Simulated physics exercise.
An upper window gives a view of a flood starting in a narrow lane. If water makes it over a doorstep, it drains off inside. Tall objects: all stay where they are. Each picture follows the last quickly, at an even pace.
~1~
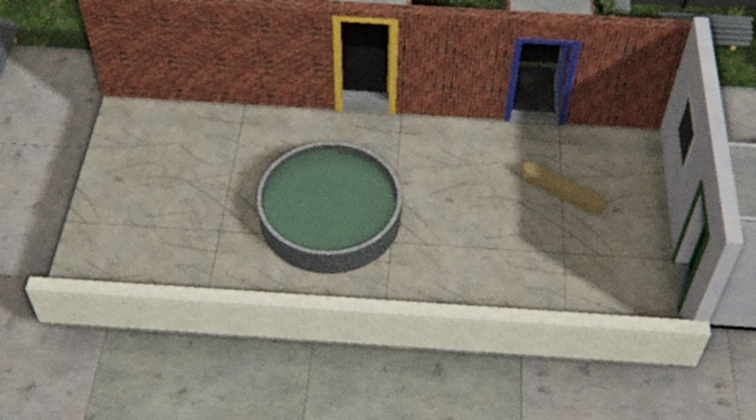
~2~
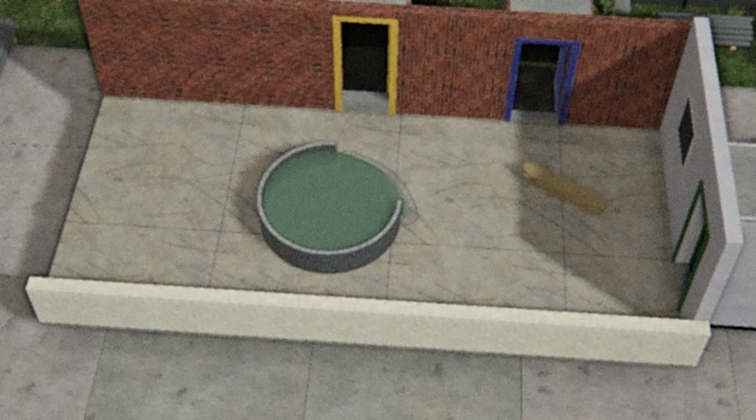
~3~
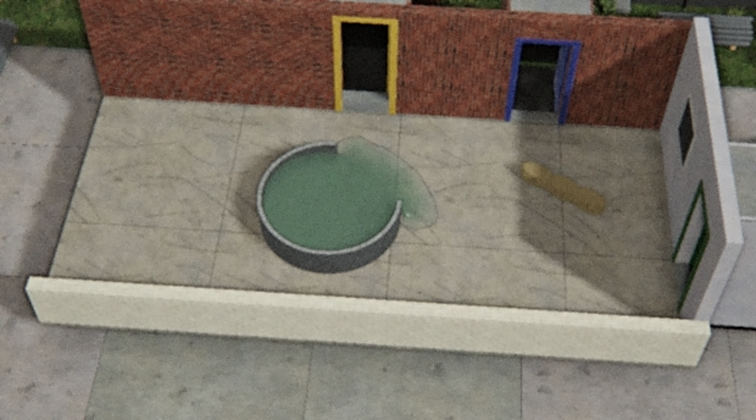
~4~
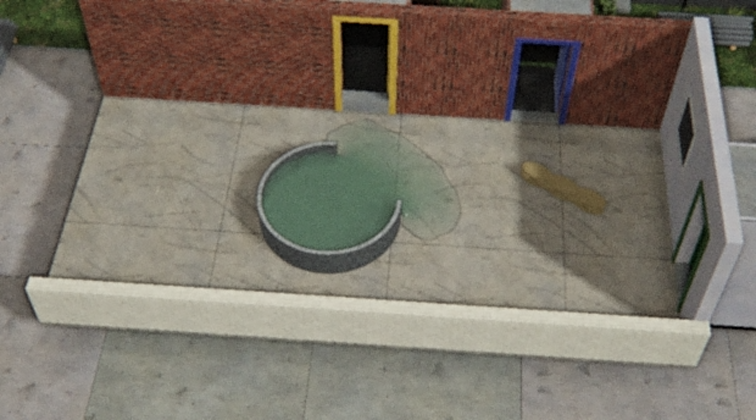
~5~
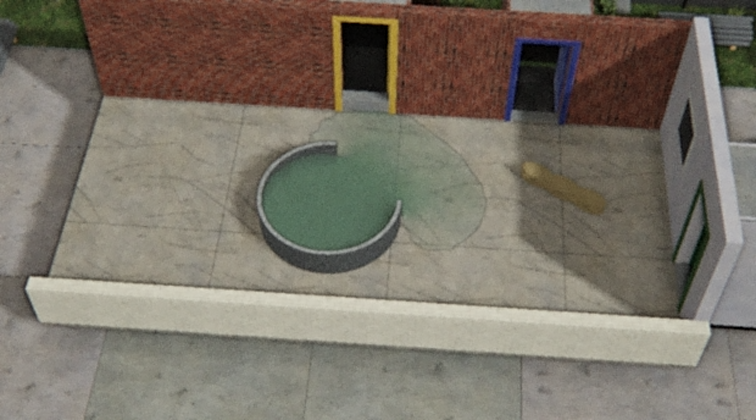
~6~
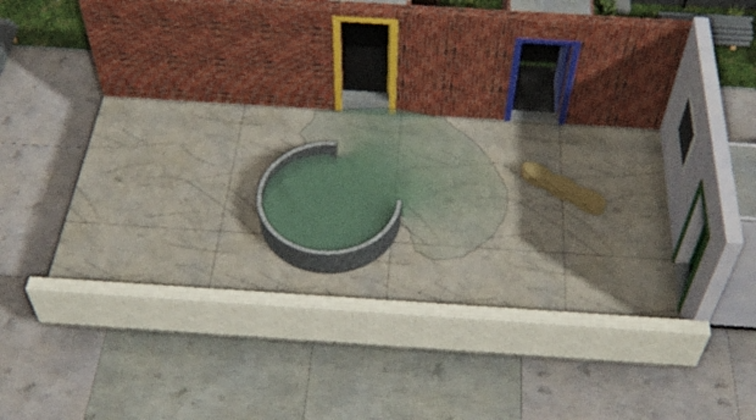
Green water poured out through a gap that opened on the far side of a round pool, spreading across the paved yard toward the brick wall and a brown log-like object on the right.
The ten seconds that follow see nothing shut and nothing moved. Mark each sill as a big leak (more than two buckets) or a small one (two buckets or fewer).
Green door: Big; blue door: Big; yellow door: Small.
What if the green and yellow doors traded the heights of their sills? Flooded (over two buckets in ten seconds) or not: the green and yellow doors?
Green stays within bounds, yellow overflows.
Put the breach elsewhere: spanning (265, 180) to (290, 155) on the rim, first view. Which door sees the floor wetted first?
The yellow-painted one.
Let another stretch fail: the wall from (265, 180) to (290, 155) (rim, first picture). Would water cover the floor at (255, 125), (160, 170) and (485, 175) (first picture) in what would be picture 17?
As listed: Covered, under water, no water.
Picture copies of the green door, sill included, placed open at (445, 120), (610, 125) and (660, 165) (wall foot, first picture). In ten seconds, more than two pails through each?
They turn out over, over and over.
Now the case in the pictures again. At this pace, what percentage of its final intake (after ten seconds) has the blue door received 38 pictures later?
The figure is near 80 per cent.
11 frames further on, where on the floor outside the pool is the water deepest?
At about (406, 116).
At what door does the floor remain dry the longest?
I'd go with the one in green.
A moment on, water covers 20 % of the floor; the green door not reached, the blue door wet at the sill, nothing in, the yellow door wet at the sill, nothing in.
Next, water covers 30 % of the floor; the green door not reached, the blue door under two buckets in, the yellow door wet at the sill, nothing in.
Then, water covers 45 % of the floor; the green door wet at the sill, nothing in, the blue door over two buckets in, the yellow door wet at the sill, nothing in.
Later, water covers 65 % of the floor; the green door under two buckets in, the blue door over two buckets in, the yellow door wet at the sill, nothing in.
In the end, water covers 80 % of the floor; the green door over two buckets in, the blue door far over two buckets in, the yellow door wet at the sill, nothing in.
